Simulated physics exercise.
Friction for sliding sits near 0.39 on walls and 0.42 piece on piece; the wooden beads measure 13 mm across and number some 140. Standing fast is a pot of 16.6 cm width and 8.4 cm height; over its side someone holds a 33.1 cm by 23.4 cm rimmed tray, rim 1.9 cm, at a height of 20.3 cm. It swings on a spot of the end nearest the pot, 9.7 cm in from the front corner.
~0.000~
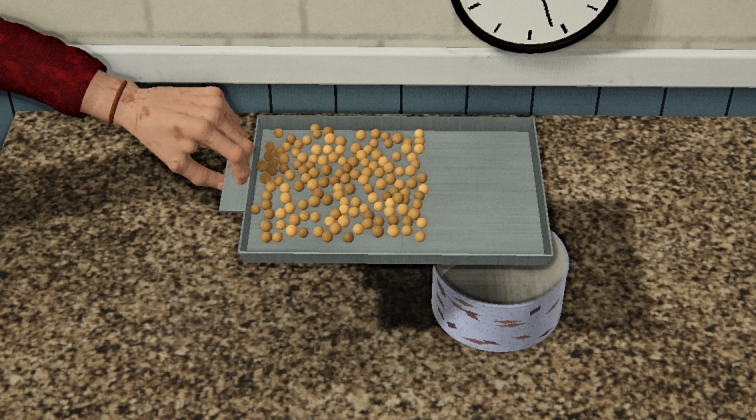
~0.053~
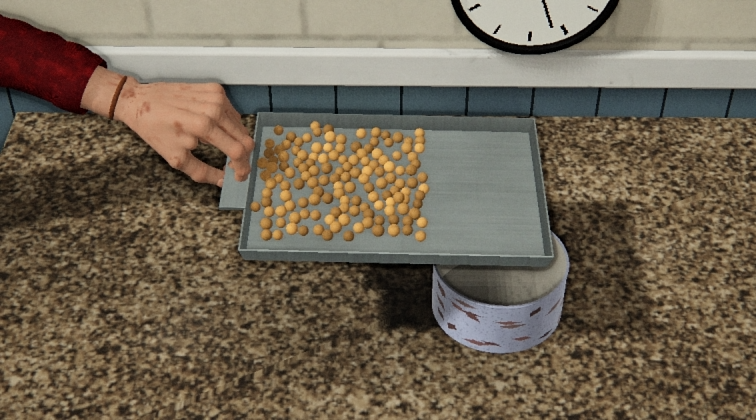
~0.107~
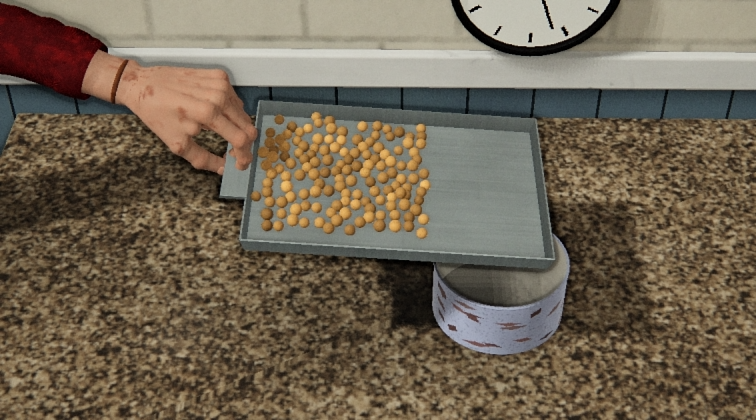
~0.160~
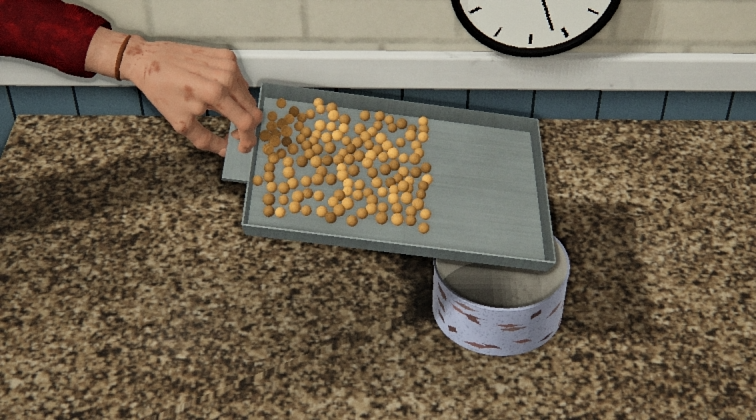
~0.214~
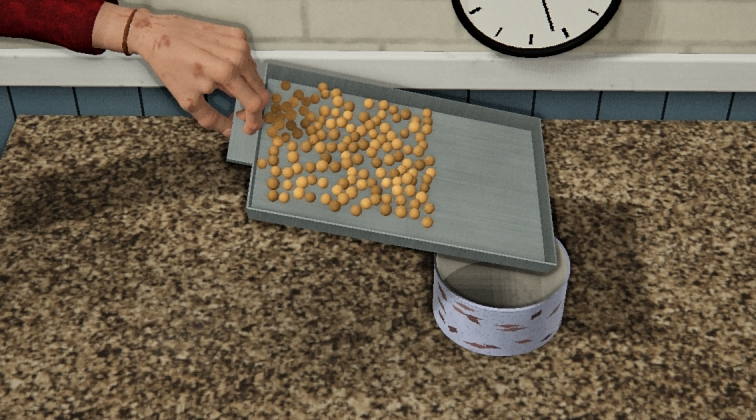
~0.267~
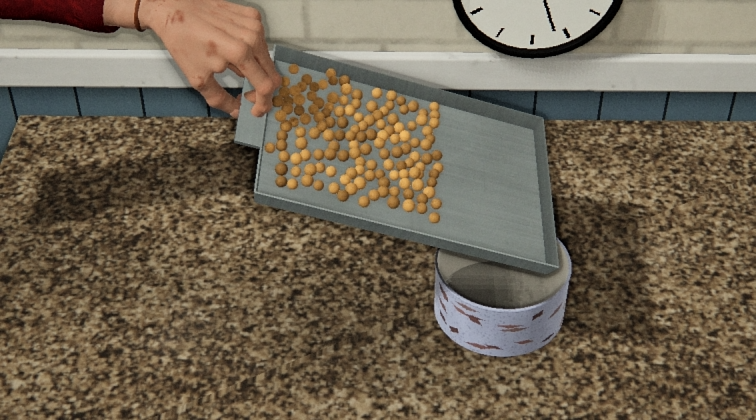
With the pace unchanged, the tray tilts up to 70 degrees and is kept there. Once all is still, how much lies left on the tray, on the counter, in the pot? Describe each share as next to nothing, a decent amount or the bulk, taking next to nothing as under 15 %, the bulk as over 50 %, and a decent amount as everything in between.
Result: Tray: A fair amount; counter: The main mass; pot: A little.
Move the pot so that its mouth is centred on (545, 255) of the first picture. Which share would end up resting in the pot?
Something like 10 per cent would settle in it.
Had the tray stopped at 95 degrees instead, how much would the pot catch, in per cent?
Around 0 %, I reckon.
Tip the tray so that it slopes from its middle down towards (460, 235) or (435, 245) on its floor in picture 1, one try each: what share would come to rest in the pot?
About 0 per cent on the first try and 0 per cent on the second.
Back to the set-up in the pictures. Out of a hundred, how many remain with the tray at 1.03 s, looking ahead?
Some 35 per cent of the load.
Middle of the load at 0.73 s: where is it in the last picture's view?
Approximately (554, 218) in the final picture.
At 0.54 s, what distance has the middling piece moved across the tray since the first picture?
It has moved some 10 cm from its start.
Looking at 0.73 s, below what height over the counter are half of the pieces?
The halfway mark sits at about 22 cm.
Then, at 0.54 s, tilt 44 degrees; the tray holds 100 %, the pot 0 %.
After 0.73 s, tilt 61 degrees; the tray holds 80 %, the pot 0 %.
After 1.03 s, tilt 70 degrees; the tray holds 35 %, the pot 0 %.
In the end, at 2.1 s, tray 30 %, counter 70 %, pot 0 %.
